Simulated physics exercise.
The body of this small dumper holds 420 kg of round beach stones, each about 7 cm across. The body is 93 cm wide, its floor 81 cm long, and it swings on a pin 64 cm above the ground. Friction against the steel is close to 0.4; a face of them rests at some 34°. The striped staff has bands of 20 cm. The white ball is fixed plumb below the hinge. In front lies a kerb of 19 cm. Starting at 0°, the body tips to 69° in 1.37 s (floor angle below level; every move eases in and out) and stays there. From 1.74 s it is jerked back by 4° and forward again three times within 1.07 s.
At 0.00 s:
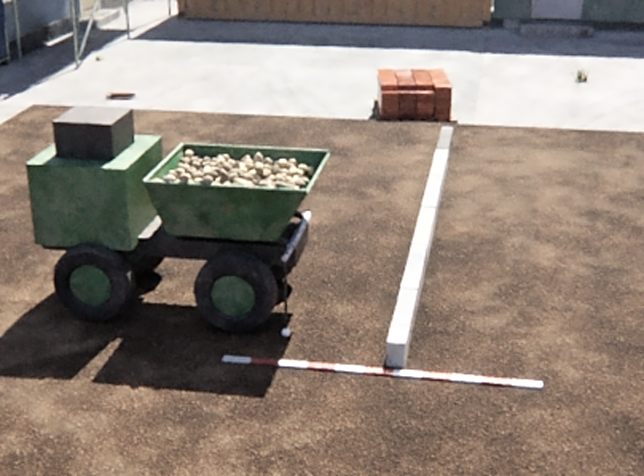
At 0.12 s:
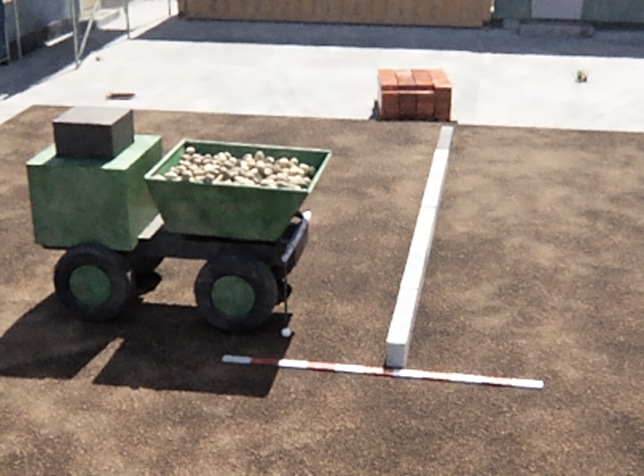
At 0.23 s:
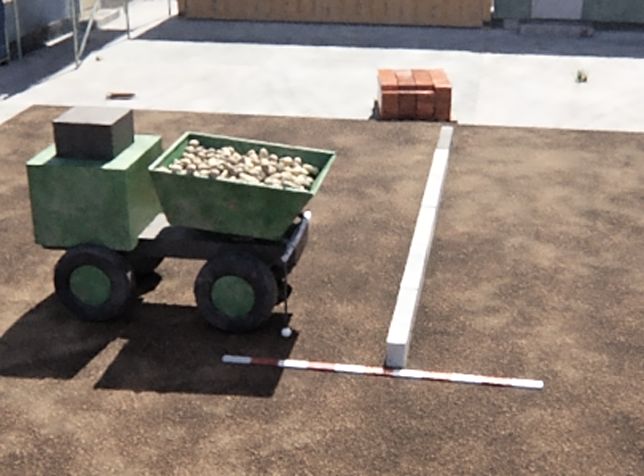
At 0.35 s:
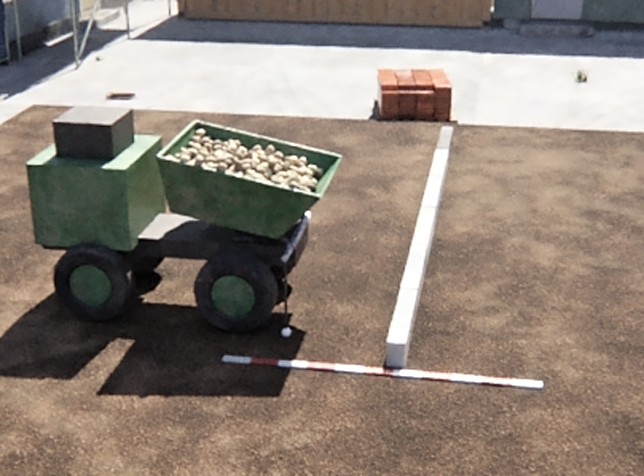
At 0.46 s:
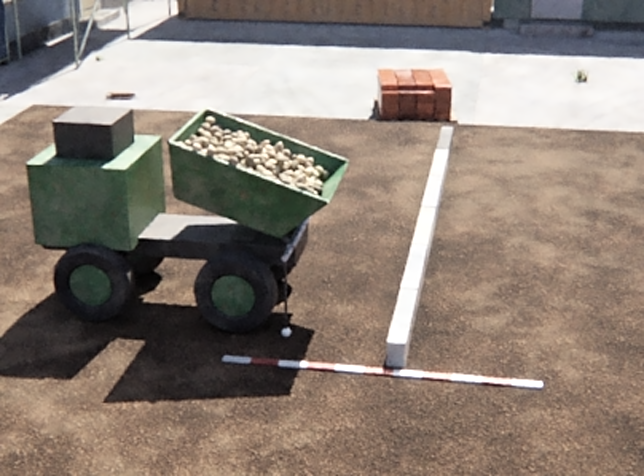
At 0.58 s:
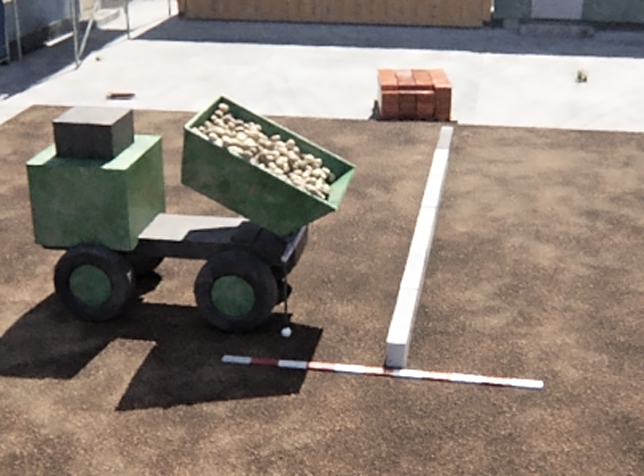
A small green dumper raising the back of its stone-filled body, tilting it steadily toward the right while its wheels stay still.
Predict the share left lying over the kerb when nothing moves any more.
Roughly 55 per cent ends over the kerb.
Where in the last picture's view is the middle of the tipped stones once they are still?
Near (426, 313).
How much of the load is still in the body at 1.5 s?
Roughly 70 per cent is still inside.
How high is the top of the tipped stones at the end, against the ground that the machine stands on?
About 30 cm above it.
After 1.0 s the floor is at 58°; 100 % in the body; the foremost stones are at (358, 214).
After 1.5 s the floor is at 69°; 71 % in the body, 19 % on this side of the kerb, 9 % over the kerb; the foremost stones are at (452, 316).
After 3.3 s the floor is at 69°; 12 % in the body, 34 % on this side of the kerb, 53 % over the kerb; the foremost stones are past the picture's edge.
After 5.8 s the floor is at 69°; 0 % in the body, 46 % on this side of the kerb, 54 % over the kerb; the foremost stones are past the picture's edge.
